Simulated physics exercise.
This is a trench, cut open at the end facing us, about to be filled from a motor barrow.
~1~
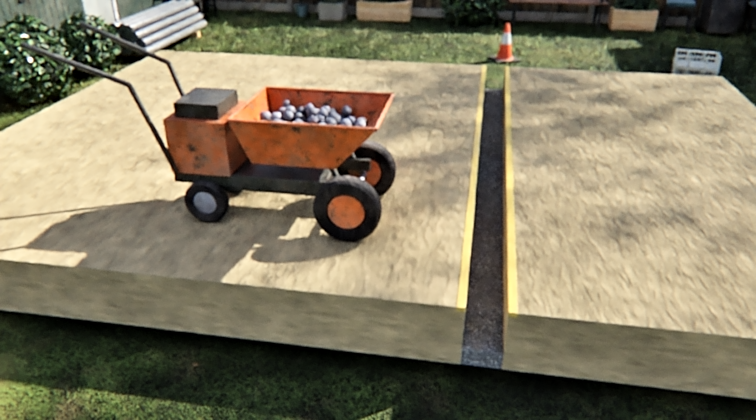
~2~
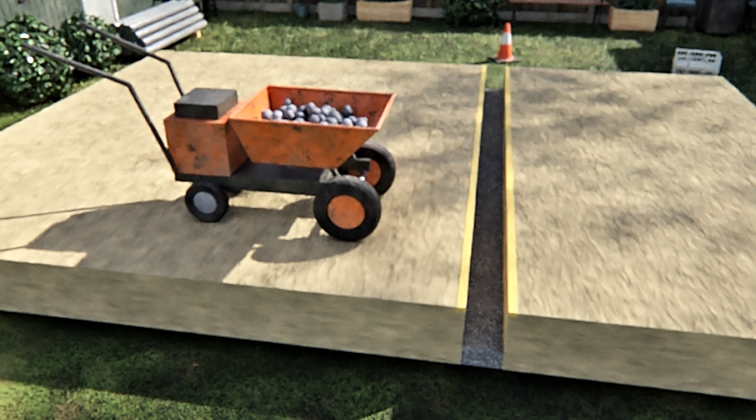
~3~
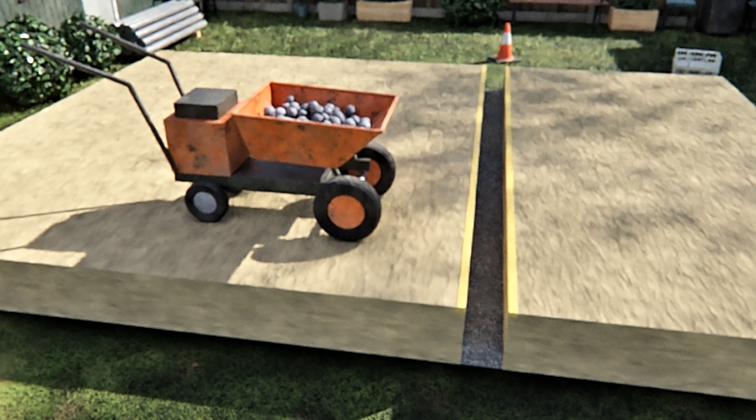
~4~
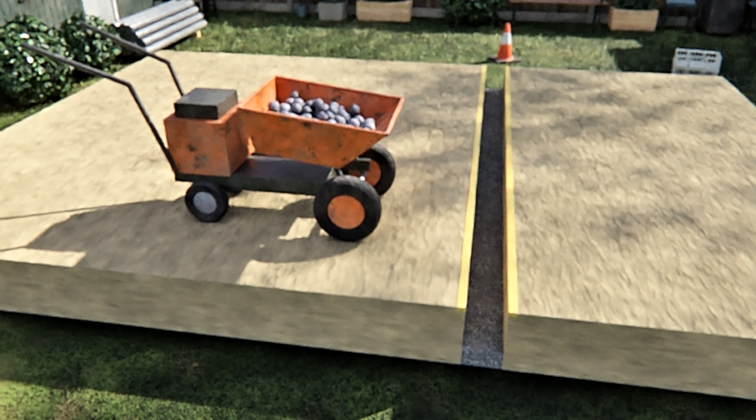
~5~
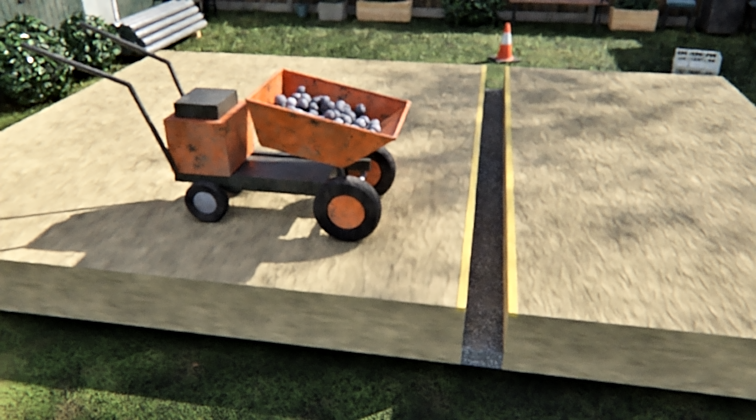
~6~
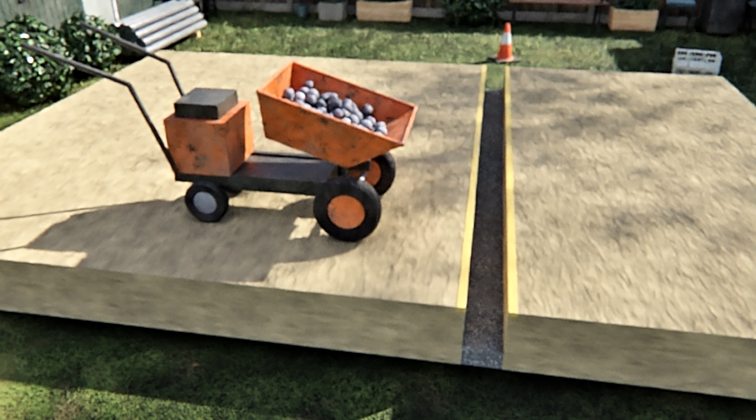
The orange skip of a motor barrow tilts gradually to the right, carrying round grey cobbles.
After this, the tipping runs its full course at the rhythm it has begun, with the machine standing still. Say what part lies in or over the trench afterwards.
Between the edges lies more than half of the load.
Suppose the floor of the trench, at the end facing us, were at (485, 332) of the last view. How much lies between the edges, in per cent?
Near 60 %.
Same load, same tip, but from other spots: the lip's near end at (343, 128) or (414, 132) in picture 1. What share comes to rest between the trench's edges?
The first gives 40 %, the second 60 %.
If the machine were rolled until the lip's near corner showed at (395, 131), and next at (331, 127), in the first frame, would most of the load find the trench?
First above a half, then less than half.
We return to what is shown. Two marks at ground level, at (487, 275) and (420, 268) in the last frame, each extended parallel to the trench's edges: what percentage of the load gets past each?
Near 40 % and 100 %.
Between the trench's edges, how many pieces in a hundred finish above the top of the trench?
Roughly 0 in a hundred.
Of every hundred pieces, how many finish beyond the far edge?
Some 0 per cent.
Just after the last frame, skip tipped steeply; every one in the skip.
A moment on, skip tipped right over; roughly half in the skip; roughly a quarter short of the trench; roughly a quarter in or heaped over the trench; just a few falling.
Further on, skip tipped right over; just a few in the skip; roughly a quarter short of the trench; the larger part in or heaped over the trench; just a few beyond it.
When it is over, skip tipped right over; just a few in the skip; roughly a quarter short of the trench; the larger part in or heaped over the trench; just a few beyond it.
